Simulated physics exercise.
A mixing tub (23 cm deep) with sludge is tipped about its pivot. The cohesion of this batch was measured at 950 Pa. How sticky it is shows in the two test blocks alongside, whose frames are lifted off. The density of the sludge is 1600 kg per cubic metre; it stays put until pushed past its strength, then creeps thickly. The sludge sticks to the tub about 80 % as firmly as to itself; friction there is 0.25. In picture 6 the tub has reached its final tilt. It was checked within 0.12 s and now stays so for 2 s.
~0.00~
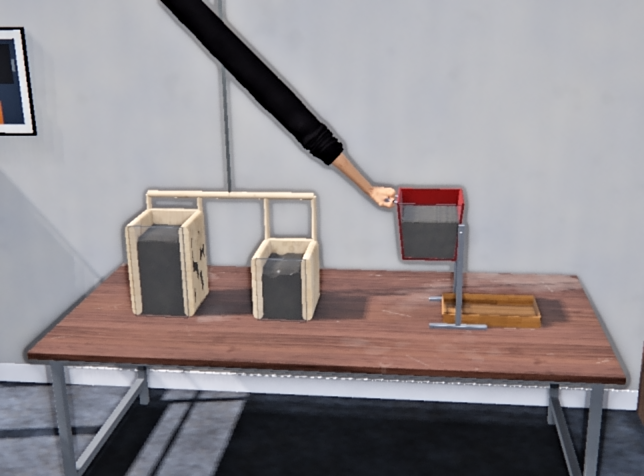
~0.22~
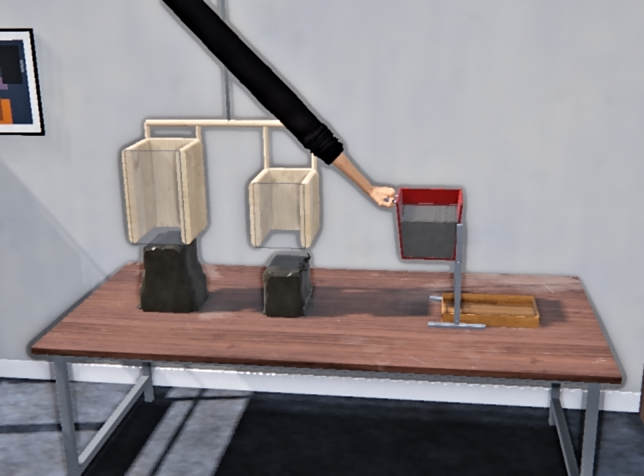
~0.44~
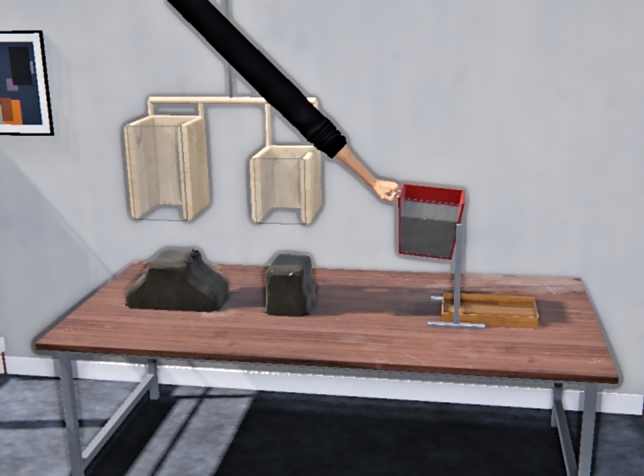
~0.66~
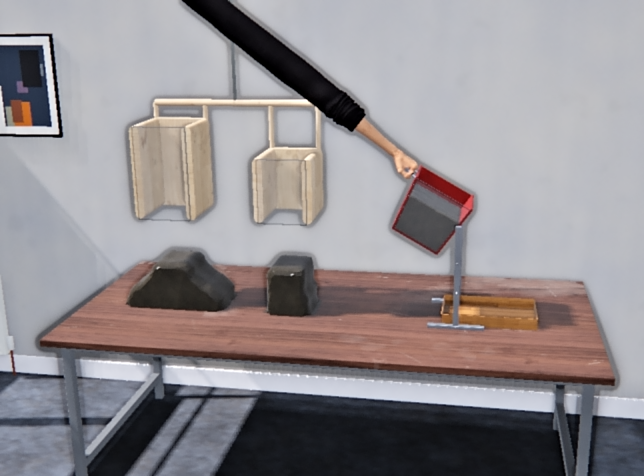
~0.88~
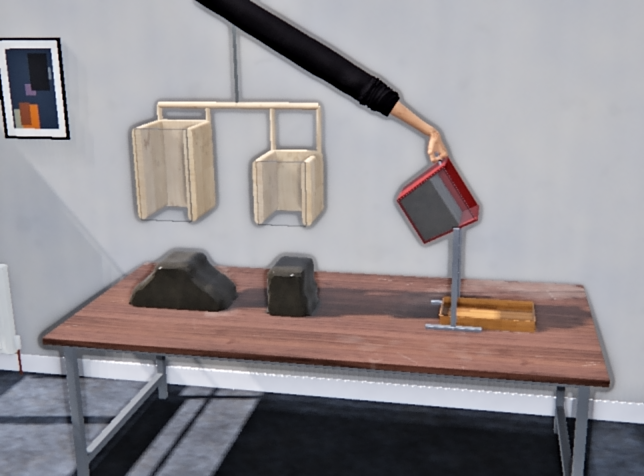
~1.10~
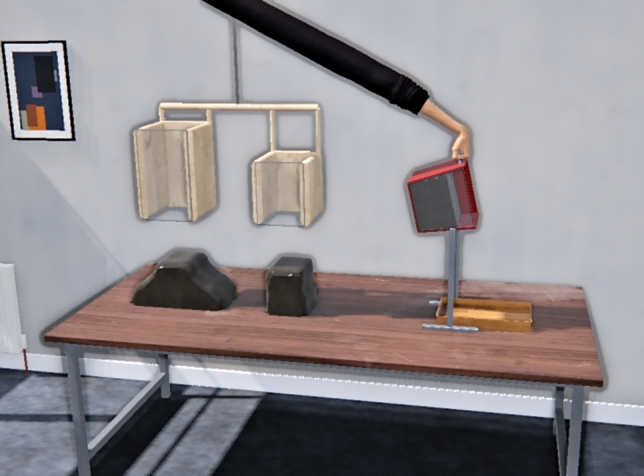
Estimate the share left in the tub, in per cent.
Close to 100 per cent.
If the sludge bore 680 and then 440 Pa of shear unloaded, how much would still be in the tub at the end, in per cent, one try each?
In turn about 100 %, 80 %.
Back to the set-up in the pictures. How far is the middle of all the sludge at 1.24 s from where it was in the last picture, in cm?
Some 0 cm.
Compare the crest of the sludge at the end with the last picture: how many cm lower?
About 0 cm.
By 1.24 s, the tub is at 77 degrees and holds 100 %.
By 1.41 s, the tub is at 77 degrees and holds 100 %.
By 1.58 s, the tub is at 77 degrees and holds 100 %.
By 1.75 s, the tub is at 77 degrees and holds 100 %.
By 3.10 s, at the end, the tub is at 77 degrees and holds 100 %.
